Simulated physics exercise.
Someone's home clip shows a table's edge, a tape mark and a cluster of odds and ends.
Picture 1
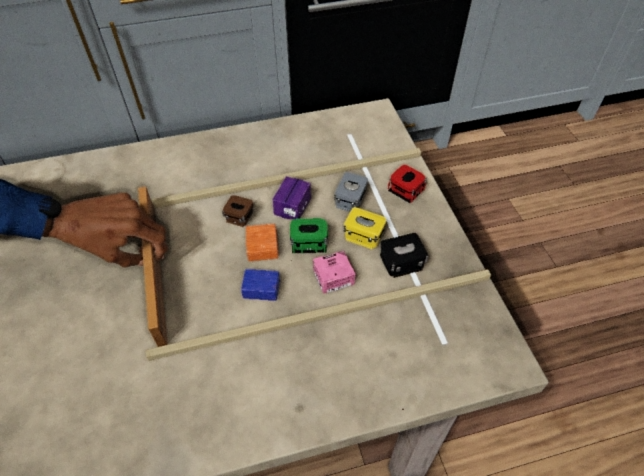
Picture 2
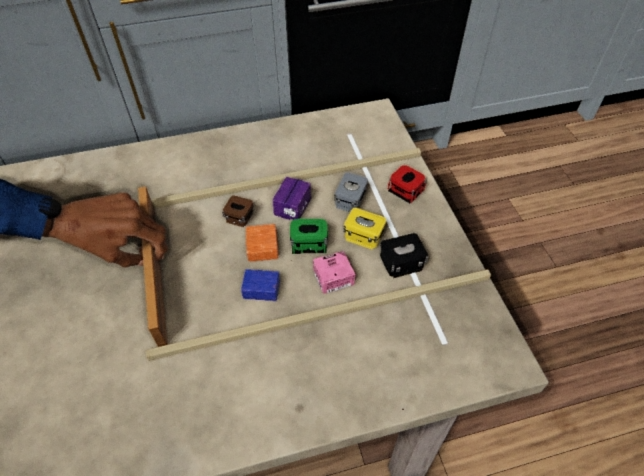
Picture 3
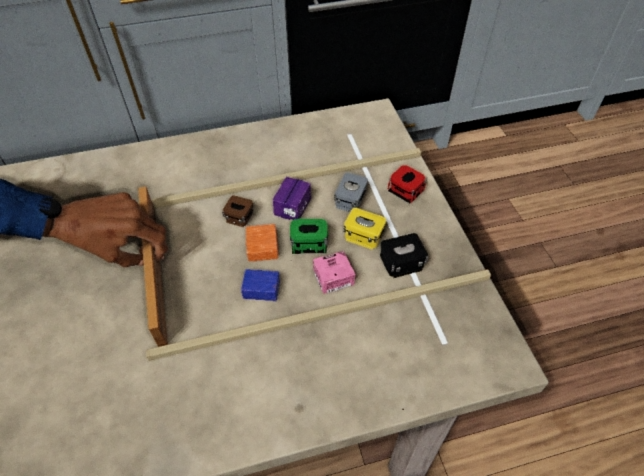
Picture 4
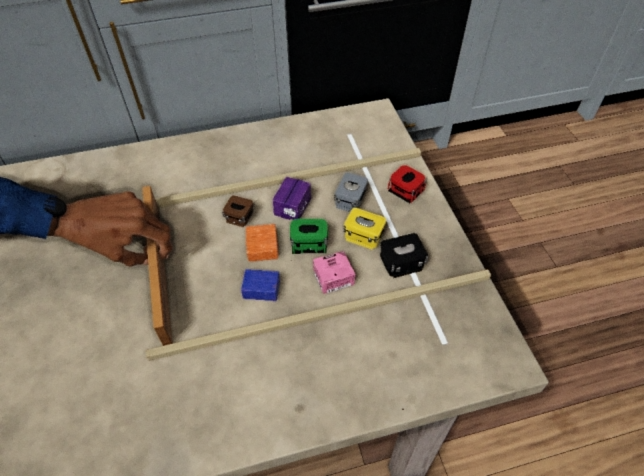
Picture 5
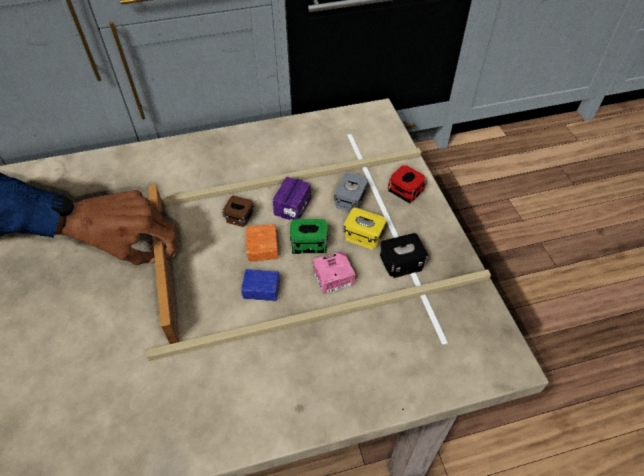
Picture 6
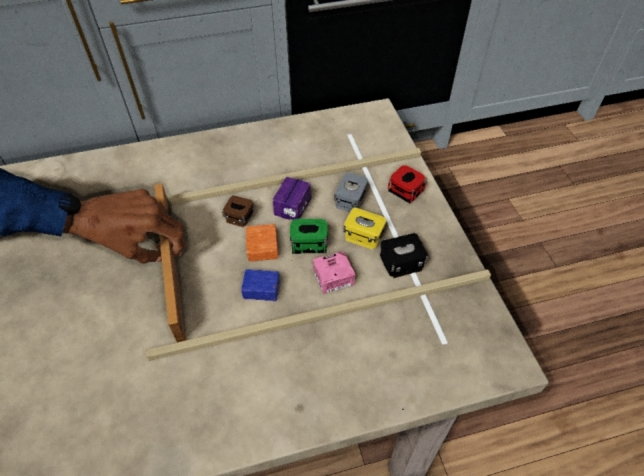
A dark-skinned hand in a blue sleeve grips an upright wooden board at the left of a mottled stone-like tabletop, seen from above in a kitchen with grey cabinets and a wood floor. Between two pale strips sit small brown, purple, orange, blue, green, pink, grey, yellow, black and red cases and blocks, near white tape at right. The hand slides the board slightly rightward, touching none of them, while the camera stays still.
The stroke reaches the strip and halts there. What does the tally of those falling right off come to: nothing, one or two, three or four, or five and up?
Basically the losses over the end count three or four in this one.
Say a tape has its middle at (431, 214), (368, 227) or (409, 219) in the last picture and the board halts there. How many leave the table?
Try by try, 7, 0 and 4.
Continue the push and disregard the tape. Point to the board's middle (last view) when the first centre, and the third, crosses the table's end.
The first one at (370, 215), the next at (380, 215).
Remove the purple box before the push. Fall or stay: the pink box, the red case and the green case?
Pink box still up, red case still up, green case still up.
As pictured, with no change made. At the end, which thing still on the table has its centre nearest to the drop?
The one in question is the grey case.
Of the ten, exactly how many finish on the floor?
3.
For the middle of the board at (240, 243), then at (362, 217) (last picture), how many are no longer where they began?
At the first place 2, at the second 10.
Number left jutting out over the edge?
The number overhanging is 1.
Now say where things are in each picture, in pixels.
In the first frame, red case (407, 184); black case (403, 256); grey case (351, 193); board (152, 261); tape (390, 223).
In the second frame, black case (403, 256); green case (309, 236).
In the third frame, grey case (351, 193); orange block (262, 243).
In the fourth frame, red case (407, 184); brown case (239, 212).
In the fifth frame, black case (403, 256); board (163, 259).
In the sixth frame, red case (407, 184); black case (403, 256); grey case (351, 193); board (170, 258); tape (390, 223).
Soon after, none off yet; red case at rest near (407, 184); black case at rest near (403, 256); grey case at rest near (351, 193).
At rest, the number that fall off is three or four; fallen, yellow case, black case and red case.
